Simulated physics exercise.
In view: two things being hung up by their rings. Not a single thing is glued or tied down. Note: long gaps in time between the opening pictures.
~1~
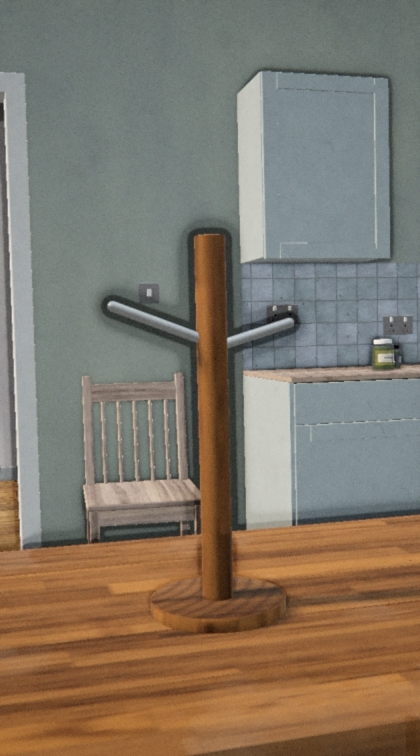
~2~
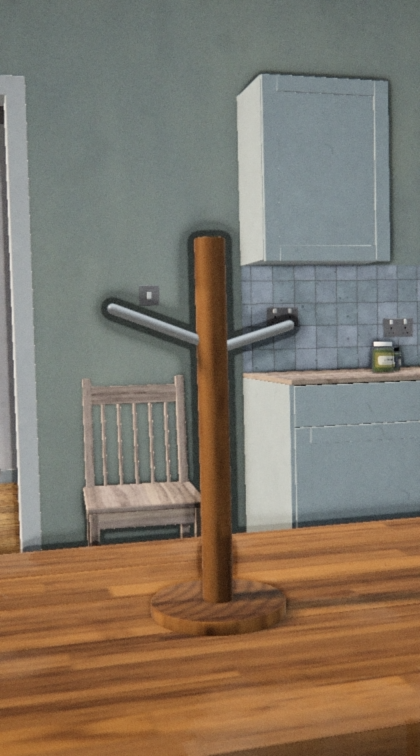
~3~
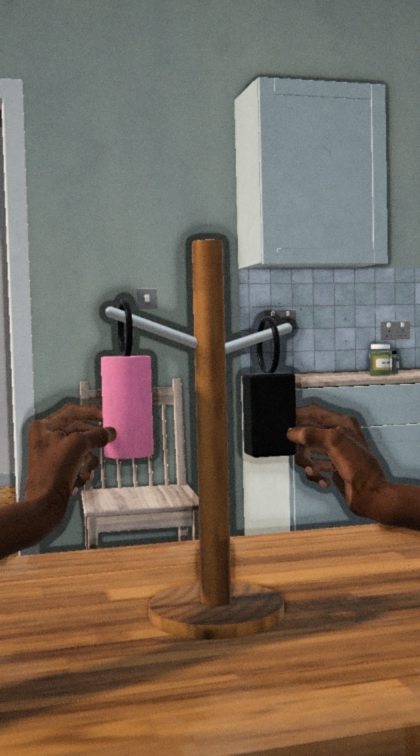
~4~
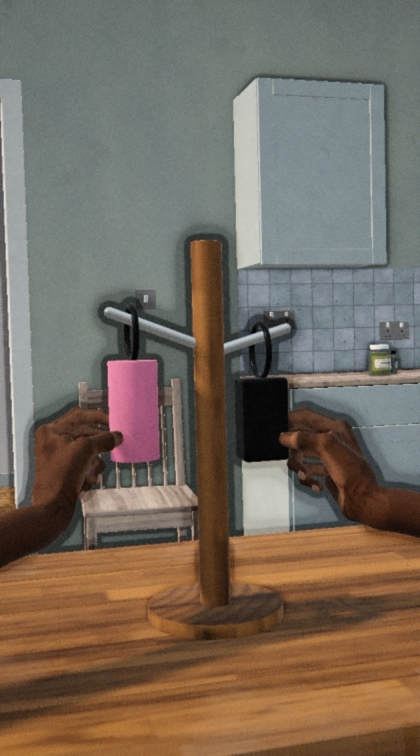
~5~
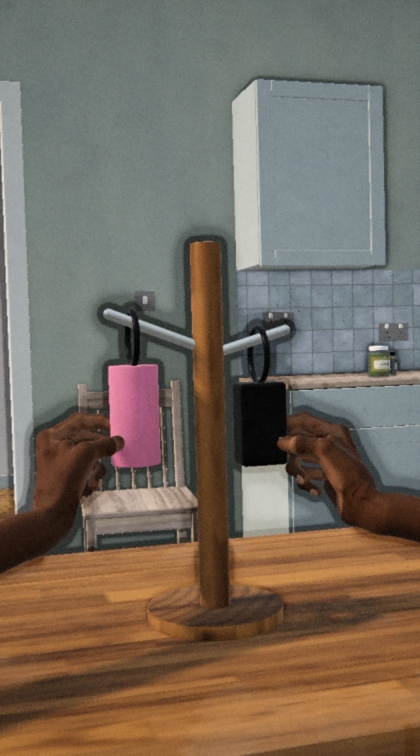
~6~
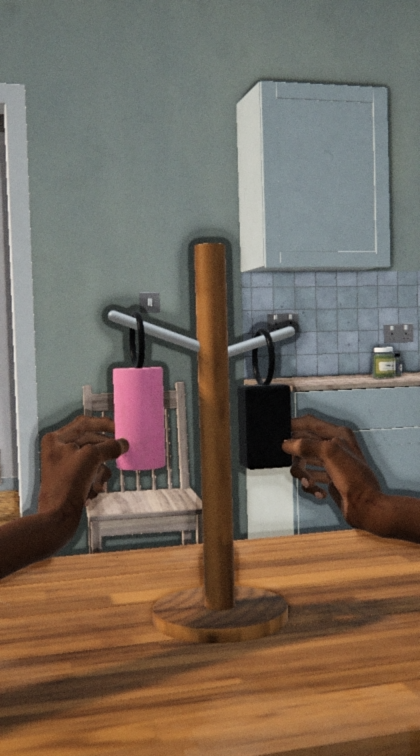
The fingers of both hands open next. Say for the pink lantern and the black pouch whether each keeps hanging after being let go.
Pink lantern - yes, black pouch - yes.
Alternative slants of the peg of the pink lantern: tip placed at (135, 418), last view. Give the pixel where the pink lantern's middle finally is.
It comes to a stop at (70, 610).
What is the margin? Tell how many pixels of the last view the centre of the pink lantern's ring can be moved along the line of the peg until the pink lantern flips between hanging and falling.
Some 24 pixels, left.
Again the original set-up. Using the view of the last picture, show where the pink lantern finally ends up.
About (174, 404).
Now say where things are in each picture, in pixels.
In the first frame, peg stand (206, 425).
In the second frame, peg stand (206, 428).
In the third frame, still on the way; pink lantern (127, 377); peg stand (204, 431).
In the fourth frame, still on the way; black pouch (261, 390); peg stand (203, 431).
In the fifth frame, still on the way; pink lantern (134, 386); peg stand (202, 433).
In the sixth frame, in place, still held; pink lantern (138, 389); black pouch (264, 397); peg stand (207, 434).
Then, 0.14 s past the last view, pink lantern leaning 9° off how it started near (146, 395); black pouch at rest near (263, 399).
Then, 0.34 s past the last view, pink lantern leaning 4° off how it started near (173, 403); black pouch at rest near (261, 399).
Then, 0.56 s past the last view, pink lantern leaning 12° off how it started near (167, 404); black pouch at rest near (258, 400).
Finally, the pink lantern hangs there, near (174, 404); the black pouch hangs there, near (252, 402).
